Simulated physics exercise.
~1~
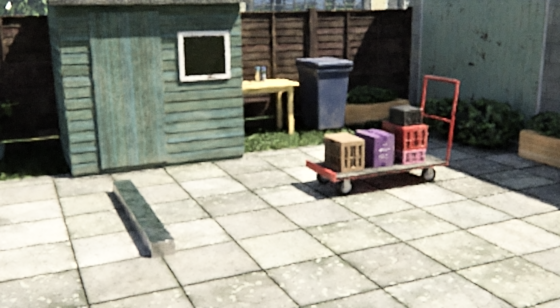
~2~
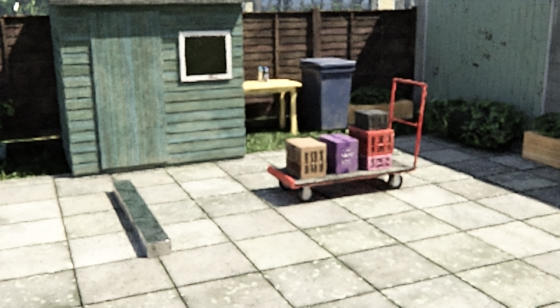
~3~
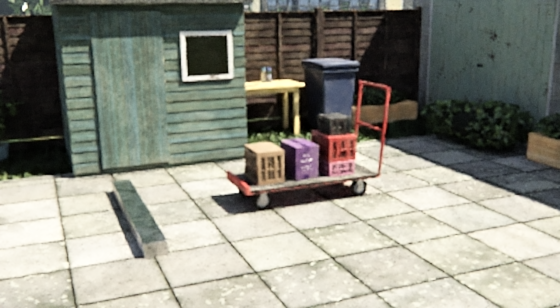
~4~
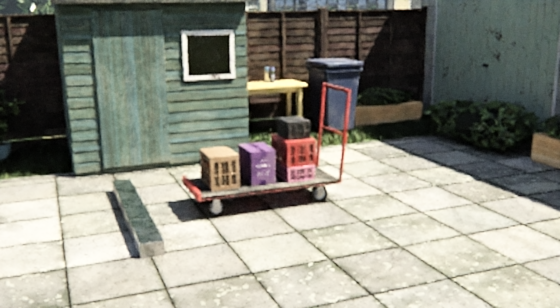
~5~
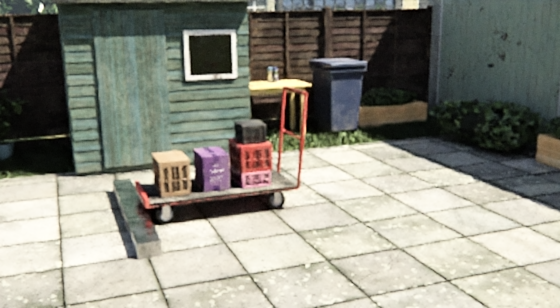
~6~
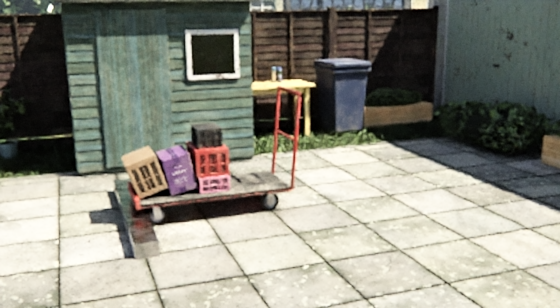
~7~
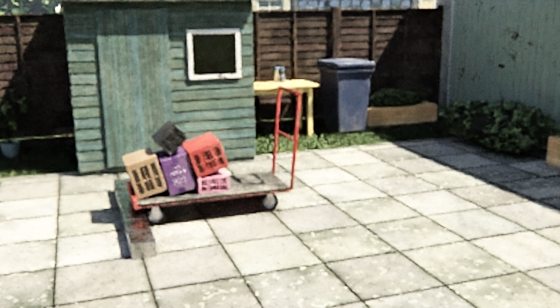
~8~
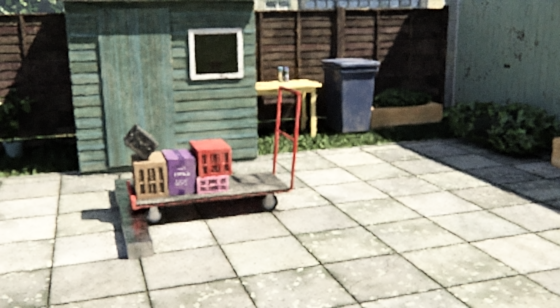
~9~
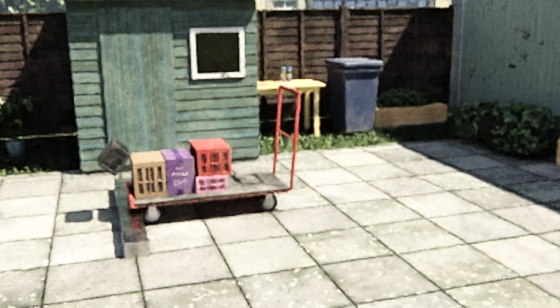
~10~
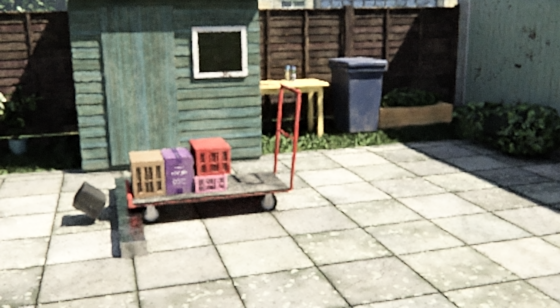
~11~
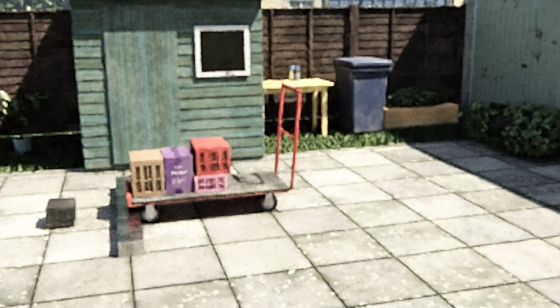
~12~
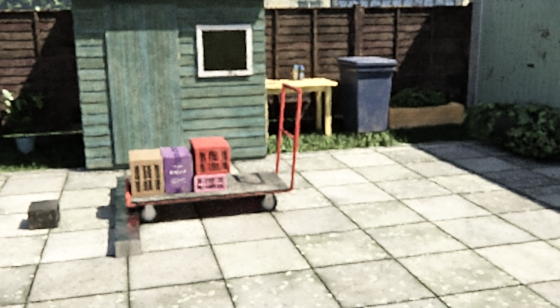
A flatbed trolley carrying crates and a purple carton rolls left across a patio and stops abruptly at a low kerb. The load tips and settles back, but the black crate tumbles over the front onto the paving, coming to rest left of the trolley while the others stay aboard.
